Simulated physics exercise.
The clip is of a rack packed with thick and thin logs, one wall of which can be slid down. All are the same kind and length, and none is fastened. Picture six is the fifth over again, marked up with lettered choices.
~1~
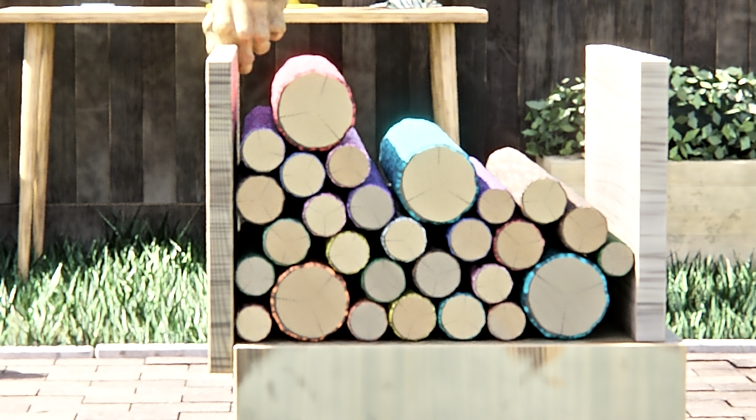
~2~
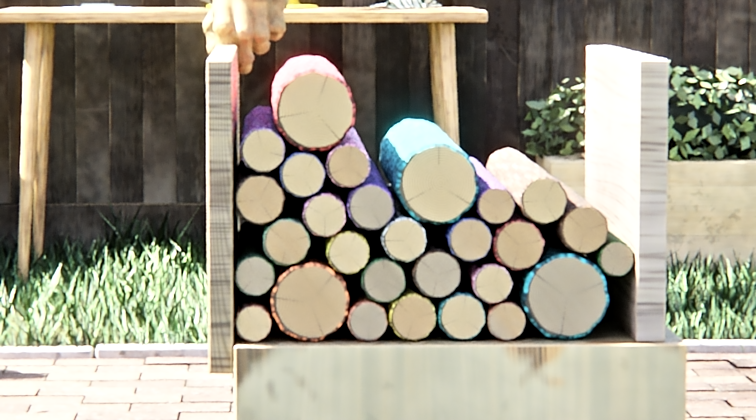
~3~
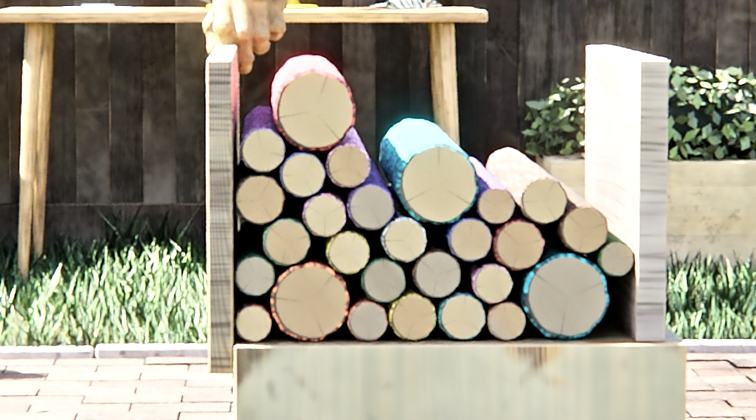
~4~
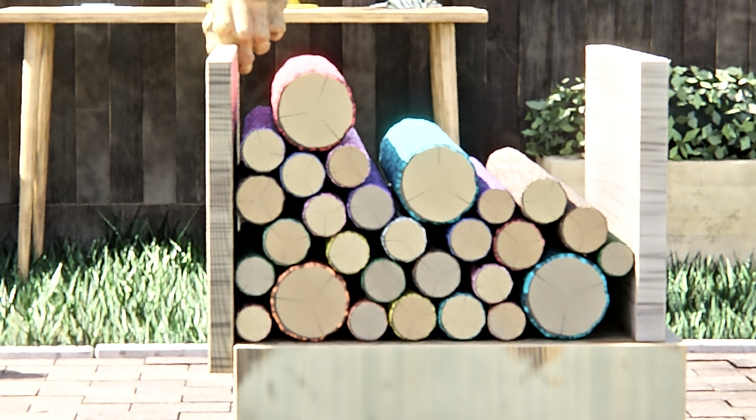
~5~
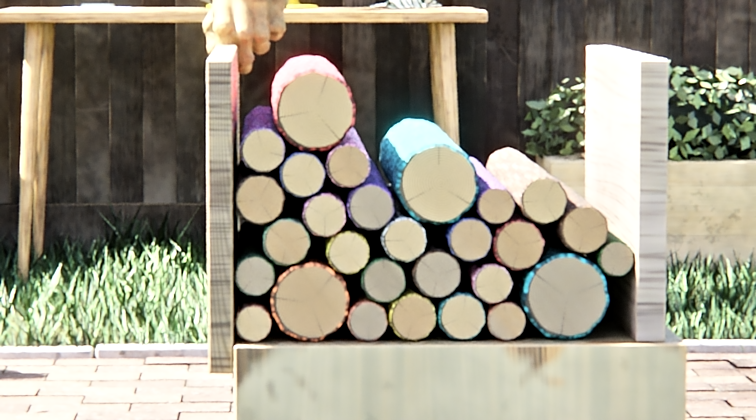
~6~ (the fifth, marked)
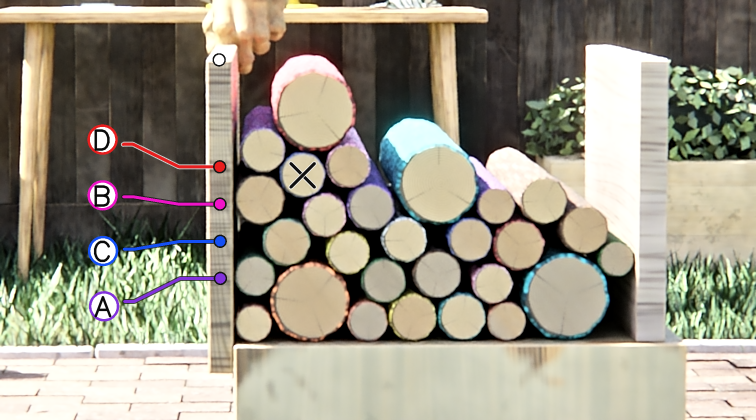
Nothing in the stack of logs visibly moves, and the thick and thin round ends stay packed between two upright boards. A hand rests at the top of the left board throughout, keeping still, while the pink-edged log and the blue one remain on the upper part of the pile.
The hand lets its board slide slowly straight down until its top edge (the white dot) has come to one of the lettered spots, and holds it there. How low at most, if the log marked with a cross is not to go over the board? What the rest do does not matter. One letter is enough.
No lower than C.
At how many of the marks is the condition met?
The number is three.
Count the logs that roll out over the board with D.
It comes to none.
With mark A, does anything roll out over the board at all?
At A: Yes.
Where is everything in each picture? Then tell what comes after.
In the first picture, a log (287, 242); a log (325, 215).
In the second picture, a log (325, 215); a log (302, 175).
In the third picture, a log (544, 200); side board (225, 194).
In the fourth picture, a log (253, 324).
In the fifth picture, a log (287, 242); a log (325, 215); a log (302, 175).
On the copy, A at (220, 279); B at (220, 205); C at (220, 242); D at (220, 167); the cross at (303, 175); the white dot at (219, 60).
On C. First, top of the board (233, 143).
Then, top of the board (233, 239).
Finally, top of the board (233, 240), one out over the board, the crossed one still inside.
By contrast, A lets the crossed one out; B keeps the crossed one inside; D keeps the crossed one inside.
